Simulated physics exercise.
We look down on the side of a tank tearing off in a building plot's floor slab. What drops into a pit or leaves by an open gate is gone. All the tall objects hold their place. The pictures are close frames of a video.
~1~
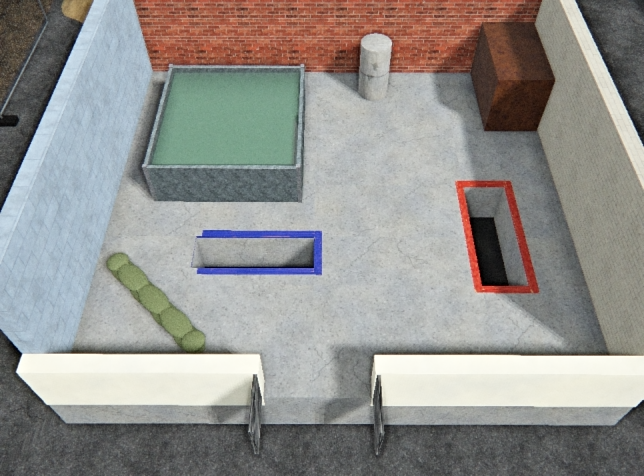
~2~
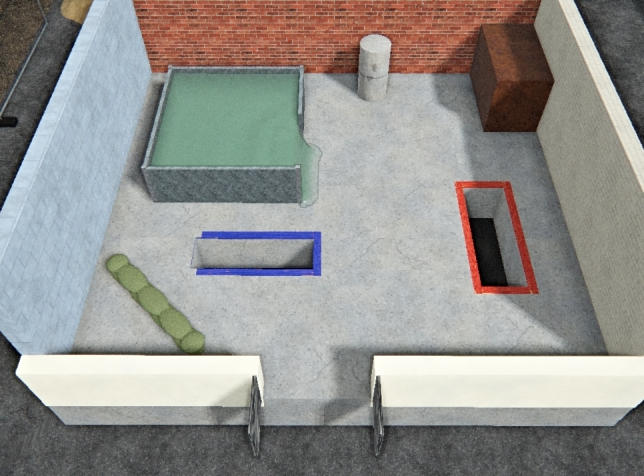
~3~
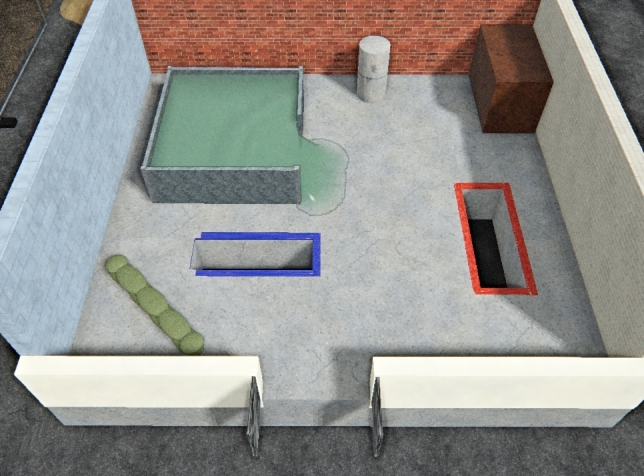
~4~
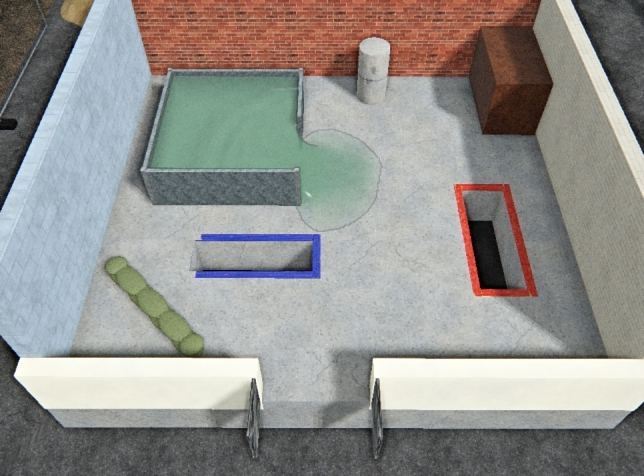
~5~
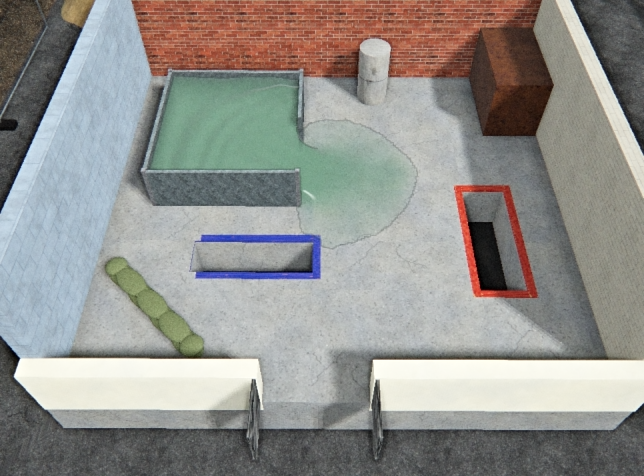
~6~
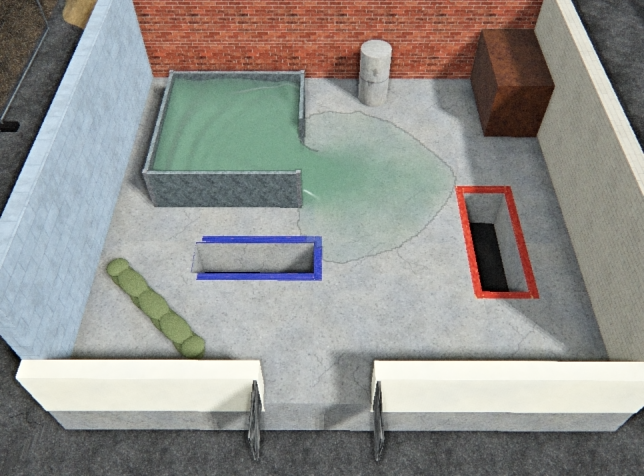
The footage shows a walled concrete yard with a tank of greenish water, blue- and red-edged pits and a green segmented barrier; the tank's right side opens, and water pours out, spreading rightward and forward across the floor.
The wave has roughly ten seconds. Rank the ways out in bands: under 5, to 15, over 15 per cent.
The gate takes less than 5 %; the blue pit takes less than 5 %; the red pit takes more than 15 %.
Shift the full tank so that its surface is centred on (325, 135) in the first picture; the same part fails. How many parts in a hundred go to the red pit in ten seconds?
In per cent: Red 60.
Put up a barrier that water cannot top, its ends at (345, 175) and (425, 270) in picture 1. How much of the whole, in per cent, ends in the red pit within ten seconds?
In per cent: Red 25.
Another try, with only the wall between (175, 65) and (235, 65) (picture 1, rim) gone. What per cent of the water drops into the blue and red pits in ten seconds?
Parts in a hundred: Blue 4, red 15.
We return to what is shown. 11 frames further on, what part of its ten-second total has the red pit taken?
Roughly 20 per cent.
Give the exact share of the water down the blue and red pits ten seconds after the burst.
In turn 0 and 48 per cent.
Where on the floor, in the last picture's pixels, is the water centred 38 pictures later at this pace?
Around (350, 177).
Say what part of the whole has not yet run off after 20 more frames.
Roughly 82 per cent.
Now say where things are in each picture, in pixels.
In the first frame, still water in the tank at (230, 117).
In the second frame, the front is at (311, 146), out from the gap at (298, 164).
In the third frame, the front is at (341, 152), out from the gap at (298, 165).
In the fourth frame, water pours out at (298, 168) and has run to (375, 161).
In the fifth frame, the front is at (410, 167), out from the gap at (298, 169).
In the sixth frame, water pours out at (299, 170) and has run to (447, 171).
A moment on, water covers 30 % of the floor; the gate 0 %, the blue pit 0 %, the red pit 3 %.
Next, water covers 45 % of the floor; the gate 0 %, the blue pit 0 %, the red pit 9 %.
Then, water covers 50 % of the floor; the gate 0 %, the blue pit 0 %, the red pit 18 %.
Later, water covers 65 % of the floor; the gate 0 %, the blue pit 0 %, the red pit 32 %.
In the end, water covers 85 % of the floor; the gate 1 %, the blue pit 1 %, the red pit 48 %.
